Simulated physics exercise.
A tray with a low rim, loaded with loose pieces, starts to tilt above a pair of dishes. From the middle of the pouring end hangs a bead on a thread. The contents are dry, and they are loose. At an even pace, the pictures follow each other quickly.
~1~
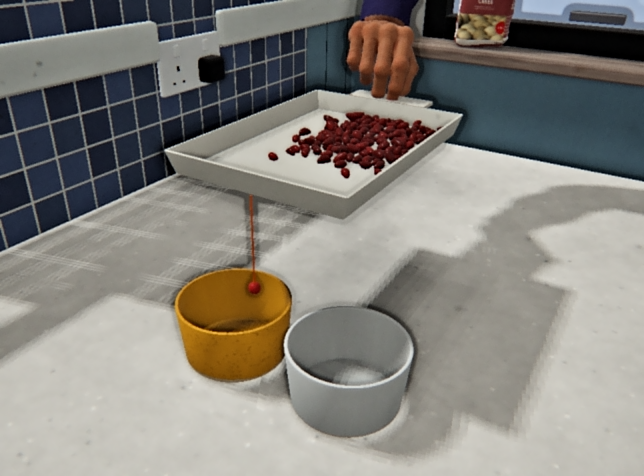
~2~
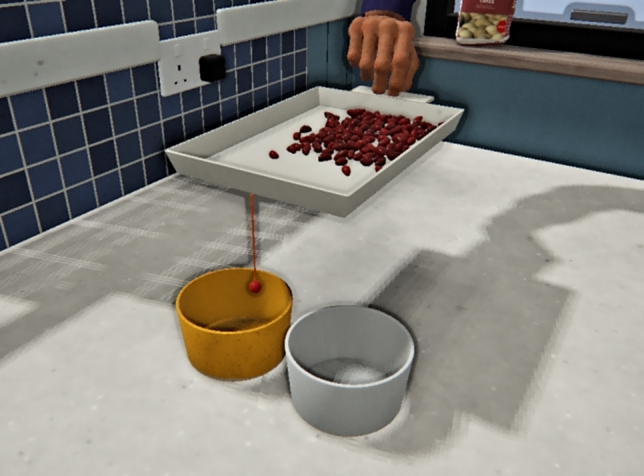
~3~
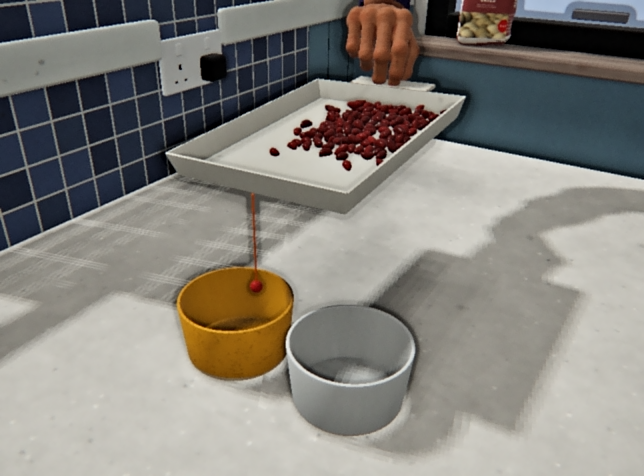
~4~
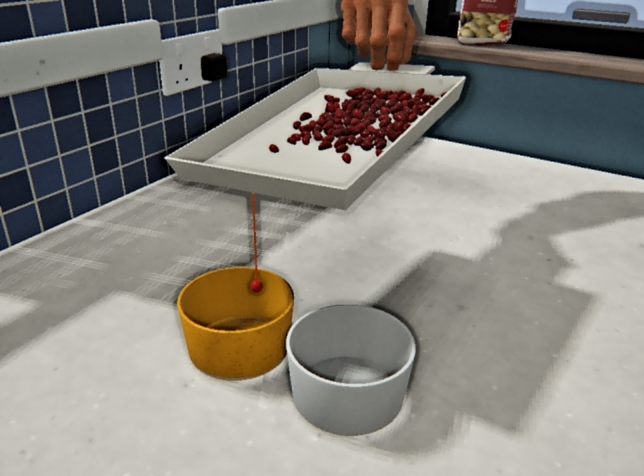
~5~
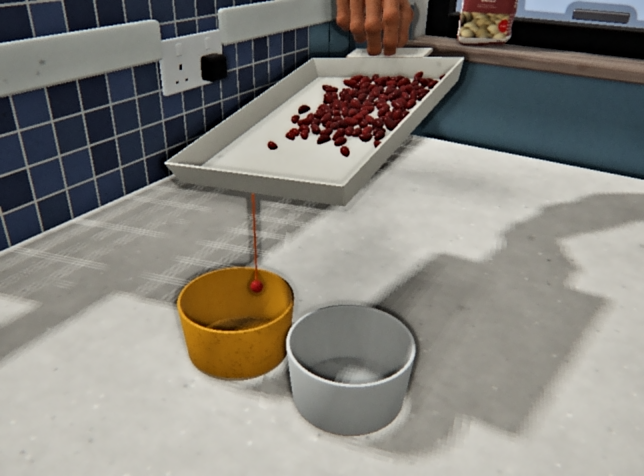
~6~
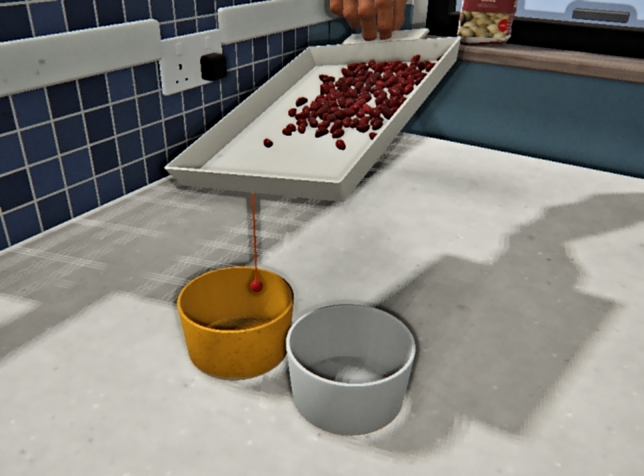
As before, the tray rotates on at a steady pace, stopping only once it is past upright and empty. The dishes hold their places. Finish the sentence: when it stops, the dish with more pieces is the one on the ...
Left.
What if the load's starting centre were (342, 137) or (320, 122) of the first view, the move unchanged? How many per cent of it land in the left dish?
Estimate: 30 % first, 30 % second.
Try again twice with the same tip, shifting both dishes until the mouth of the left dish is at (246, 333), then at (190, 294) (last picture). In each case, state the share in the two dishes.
Around 0 percent the first time, around 90 percent the second.
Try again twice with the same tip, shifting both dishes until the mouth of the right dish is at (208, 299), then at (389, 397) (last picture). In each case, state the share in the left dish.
Trial 1 10%, trial 2 0%.
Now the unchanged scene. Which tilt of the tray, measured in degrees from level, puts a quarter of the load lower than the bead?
Angle: Close to 75°.
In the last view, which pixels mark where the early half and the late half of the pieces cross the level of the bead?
I'd say around (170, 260) at first, then around (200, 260).
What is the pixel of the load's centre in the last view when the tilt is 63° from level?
In the last view, the load is centred close to (205, 175).
Soon, tray tipped steeply; most on the tray; a stray few outside both; a small part in the air.
A while on, tray tipped past a quarter turn; a small part on the tray; about a quarter in the left dish; about half outside both; a small part in the air.
Towards the end, tray tipped past a quarter turn; about a third in the left dish; about two thirds outside both.
Finally, tray tipped past a quarter turn; none in the right dish; about a third in the left dish; about two thirds outside both.
